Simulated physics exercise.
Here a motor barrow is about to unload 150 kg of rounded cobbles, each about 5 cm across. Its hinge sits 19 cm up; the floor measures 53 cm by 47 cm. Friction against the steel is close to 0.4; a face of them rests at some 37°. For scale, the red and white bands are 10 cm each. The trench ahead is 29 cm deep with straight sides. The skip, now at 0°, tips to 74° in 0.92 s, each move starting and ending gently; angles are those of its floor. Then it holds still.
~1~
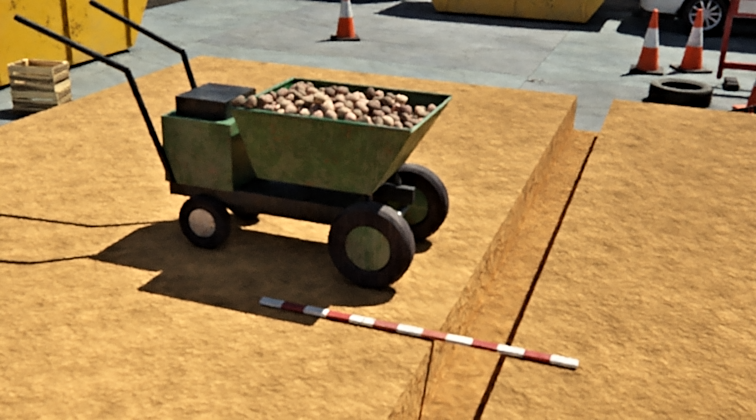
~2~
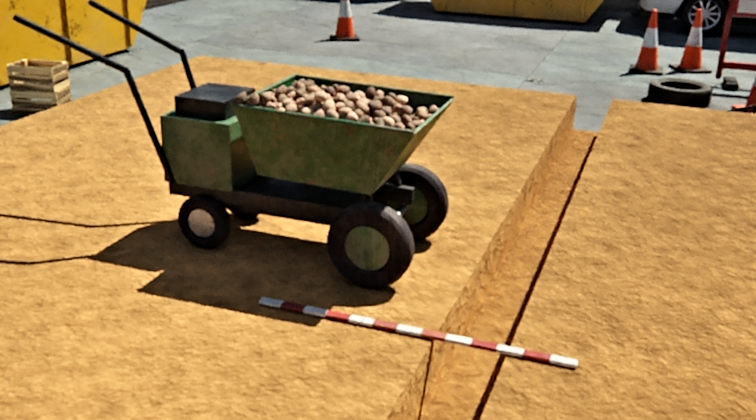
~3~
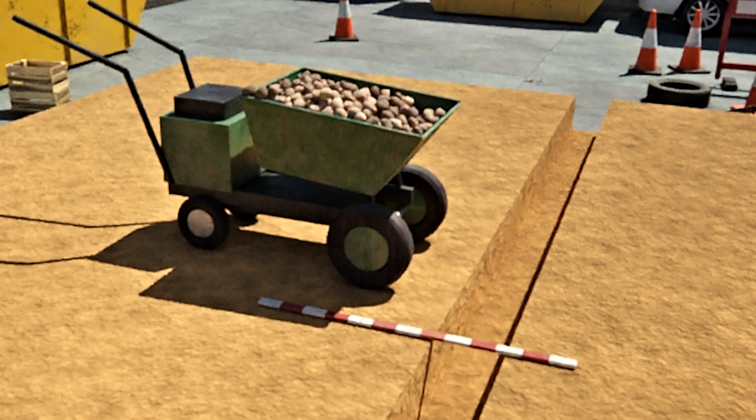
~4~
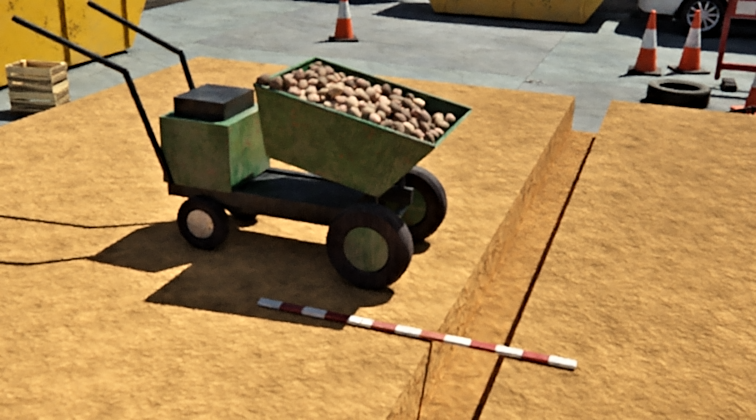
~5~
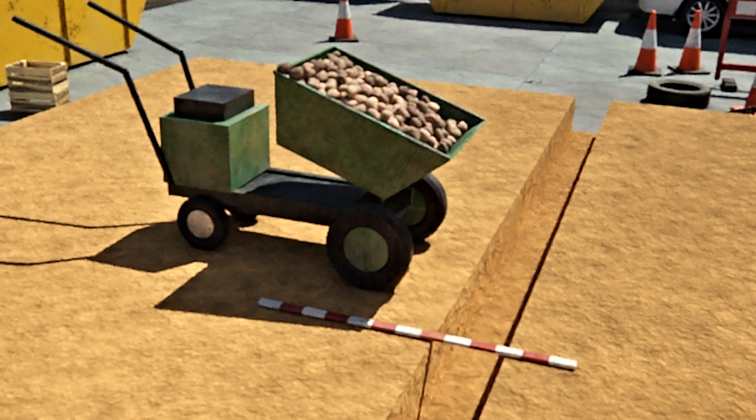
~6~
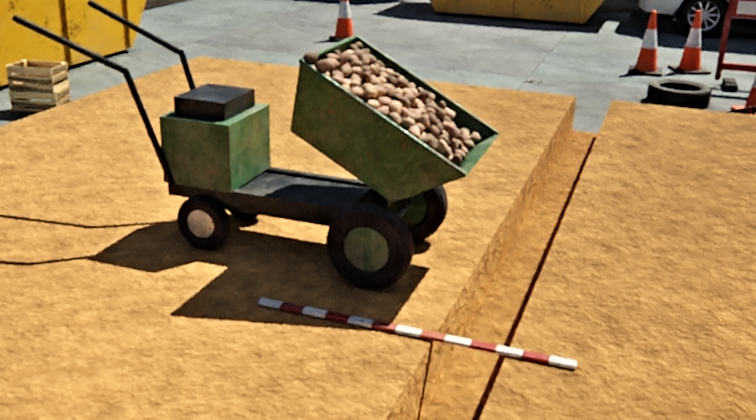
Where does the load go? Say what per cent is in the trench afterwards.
Some 42 per cent of it.
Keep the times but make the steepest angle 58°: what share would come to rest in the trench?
Then about 15 per cent.
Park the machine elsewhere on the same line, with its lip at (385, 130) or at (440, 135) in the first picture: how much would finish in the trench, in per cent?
About 65 and 10 per cent.
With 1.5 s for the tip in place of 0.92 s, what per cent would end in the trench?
Then about 50 per cent.
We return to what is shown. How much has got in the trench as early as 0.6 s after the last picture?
Some 5 per cent.
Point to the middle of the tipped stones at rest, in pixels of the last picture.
Their middle is at about (559, 286).
Then, 0.3 s after the last picture the floor is at 62°, 100 % in the skip; the foremost stones are at (510, 223).
Then, 0.6 s after the last picture the floor is at 74°, 59 % in the skip, 6 % in the trench, 36 % past the trench; the foremost stones are at (636, 302).
Then, 1.0 s after the last picture the floor is at 74°, 28 % in the skip, 14 % in the trench, 58 % past the trench; the foremost stones are past the picture's edge.
Then, 2.9 s after the last picture the floor is at 74°, 0 % in the skip, 42 % in the trench, 58 % past the trench; the foremost stones are past the picture's edge.
